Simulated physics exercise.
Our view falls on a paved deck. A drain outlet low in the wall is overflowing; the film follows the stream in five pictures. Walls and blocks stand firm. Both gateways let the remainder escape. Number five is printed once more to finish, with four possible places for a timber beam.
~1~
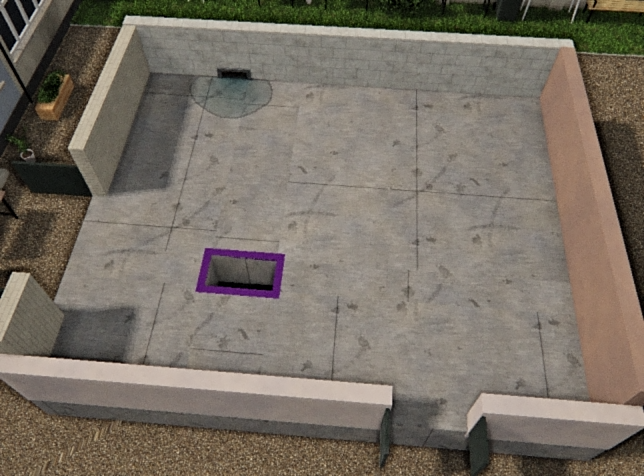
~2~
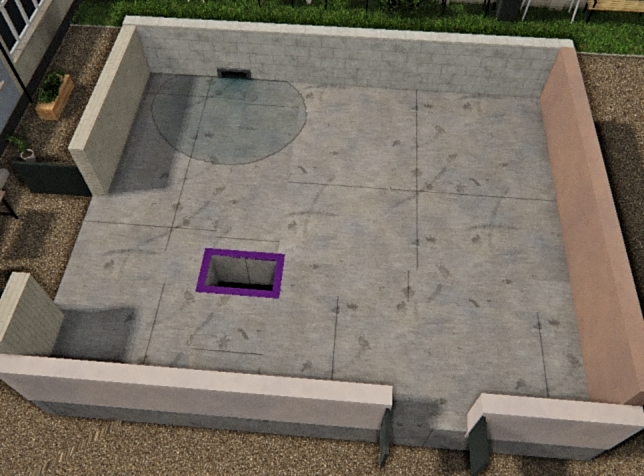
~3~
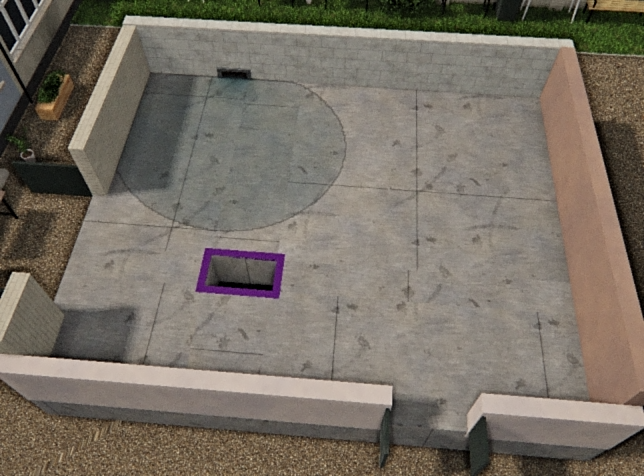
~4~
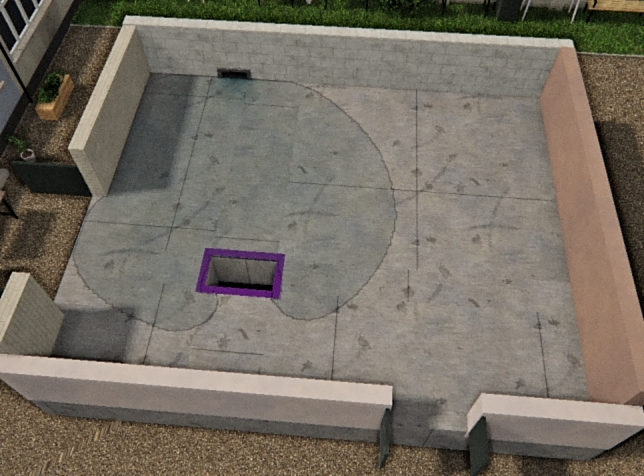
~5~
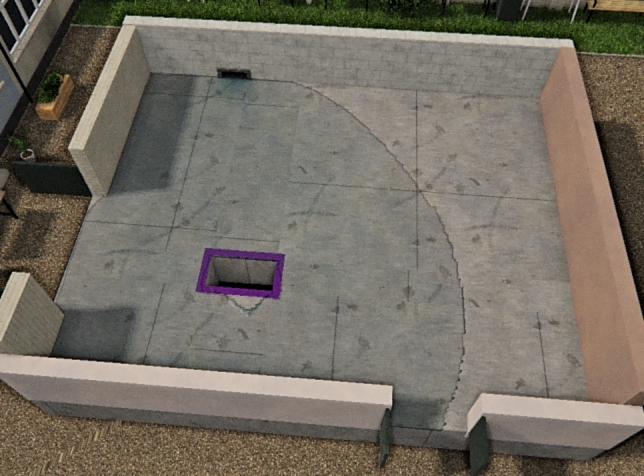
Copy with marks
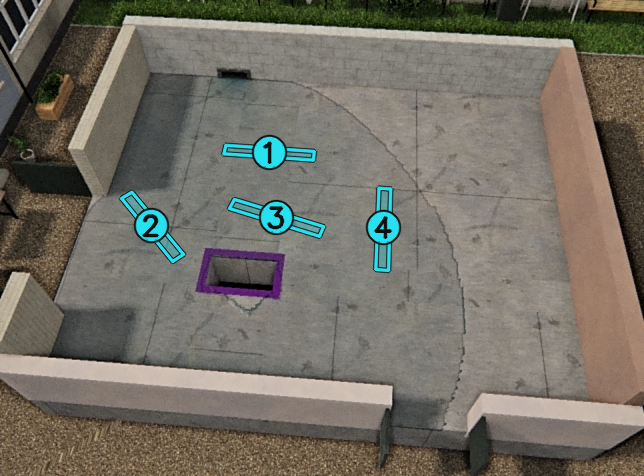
At the start, a small pool of water spreads from an opening in the back wall of a walled paved deck. The rounded sheet widens steadily across the paving toward the purple-rimmed drain pit, then wraps around it as water enters, and finally covers the left side and reaches the front wall.
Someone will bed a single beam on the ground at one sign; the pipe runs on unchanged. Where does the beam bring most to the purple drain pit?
2 beats the others.
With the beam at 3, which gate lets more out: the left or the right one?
More leaves on the right.
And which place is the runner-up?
4 it is.
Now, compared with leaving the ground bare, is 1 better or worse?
Worse.
In cyan, 1 from (224, 149) to (313, 155); 2 from (126, 195) to (178, 257); 3 from (231, 203) to (321, 231); 4 from (382, 270) to (384, 188).
Choosing 1, about 14 % of the stream goes into the purple drain pit, about 84 % out by the gates.
Choosing 2, about 50 % of the stream goes into the purple drain pit, about 48 % out by the gates.
Choosing 3, about 15 % of the stream goes into the purple drain pit, about 82 % out by the gates.
Choosing 4, about 27 % of the stream goes into the purple drain pit, about 70 % out by the gates.
